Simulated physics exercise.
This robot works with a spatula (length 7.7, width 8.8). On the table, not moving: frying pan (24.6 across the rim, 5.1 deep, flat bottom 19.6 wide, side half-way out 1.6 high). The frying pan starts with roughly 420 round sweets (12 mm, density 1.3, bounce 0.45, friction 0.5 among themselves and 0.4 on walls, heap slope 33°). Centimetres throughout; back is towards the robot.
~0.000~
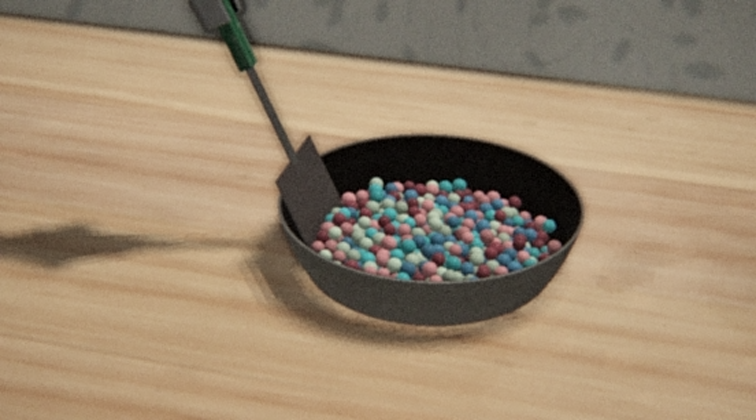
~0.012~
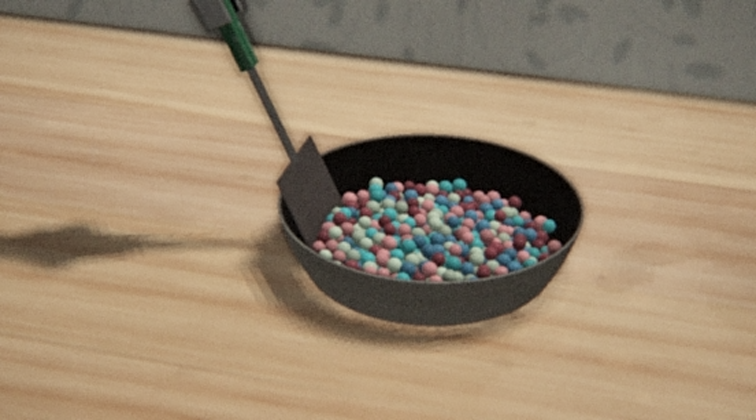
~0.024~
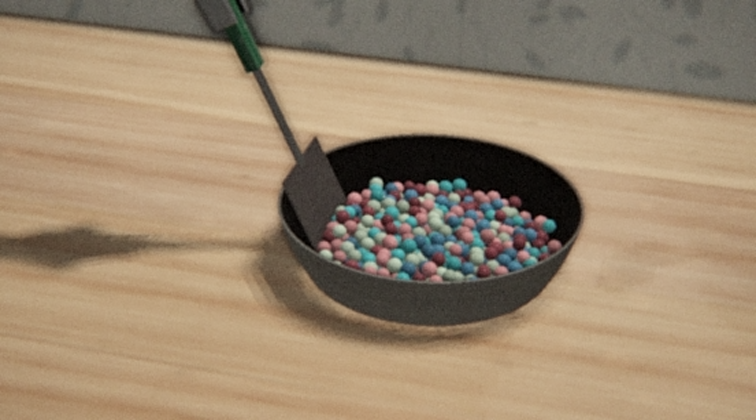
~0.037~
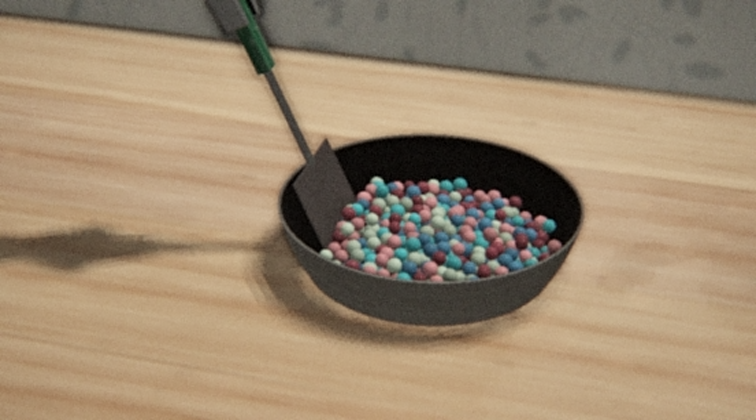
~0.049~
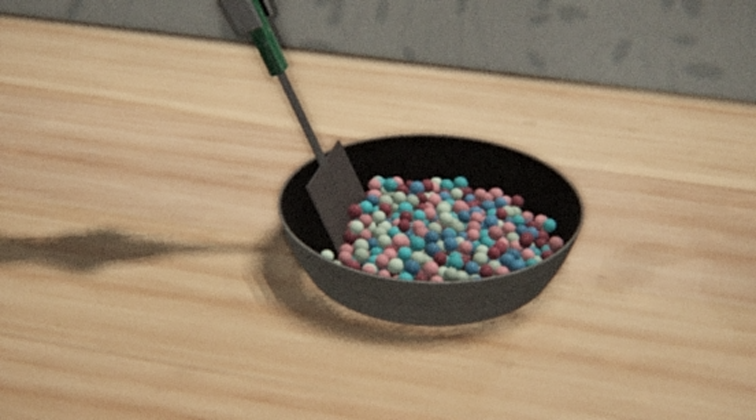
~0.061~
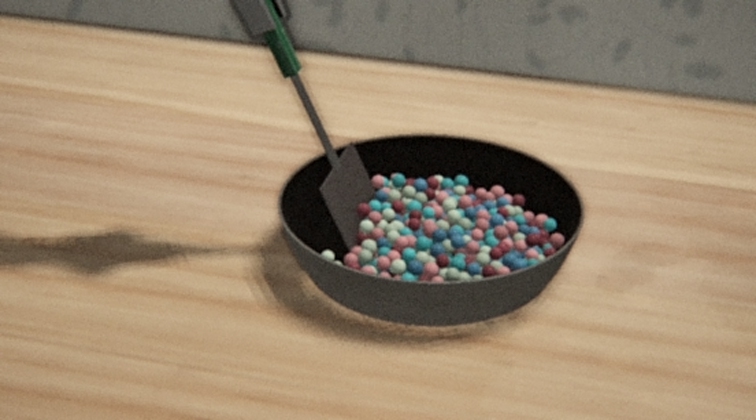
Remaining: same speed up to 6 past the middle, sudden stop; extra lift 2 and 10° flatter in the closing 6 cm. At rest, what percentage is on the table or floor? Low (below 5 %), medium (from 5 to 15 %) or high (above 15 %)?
A medium share, from 5 to 15 %, ends on the table or floor.
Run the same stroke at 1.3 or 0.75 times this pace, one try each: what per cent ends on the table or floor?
Some 15 and 5 per cent.
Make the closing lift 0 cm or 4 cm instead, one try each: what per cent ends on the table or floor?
About 0 and 15 per cent.
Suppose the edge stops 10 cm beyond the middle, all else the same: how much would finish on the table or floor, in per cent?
In that case some 35 per cent.
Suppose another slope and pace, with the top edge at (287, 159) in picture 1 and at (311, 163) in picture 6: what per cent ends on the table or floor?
Some 0 per cent.
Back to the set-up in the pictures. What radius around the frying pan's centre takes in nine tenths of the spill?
Roughly 30 cm.
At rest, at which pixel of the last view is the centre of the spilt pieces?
Near (692, 280).
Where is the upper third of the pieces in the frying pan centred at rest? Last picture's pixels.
Near (528, 238).
After 0.10 s, sloping 65°, highest piece 5 above the table; 423 in the frying pan.
After 0.14 s, sloping 61°, highest piece 7 above the table; 423 in the frying pan.
After 0.36 s, sloping 55°, highest piece 7 above the table; 388 in the frying pan, 31 on the table or floor, 4 on the blade or in flight.
After 1.41 s, sloping 55°, highest piece 6 above the table; 387 in the frying pan, 36 on the table or floor.
At rest, 387 in the frying pan, 36 on the table or floor. That is 9 % on the table or floor.
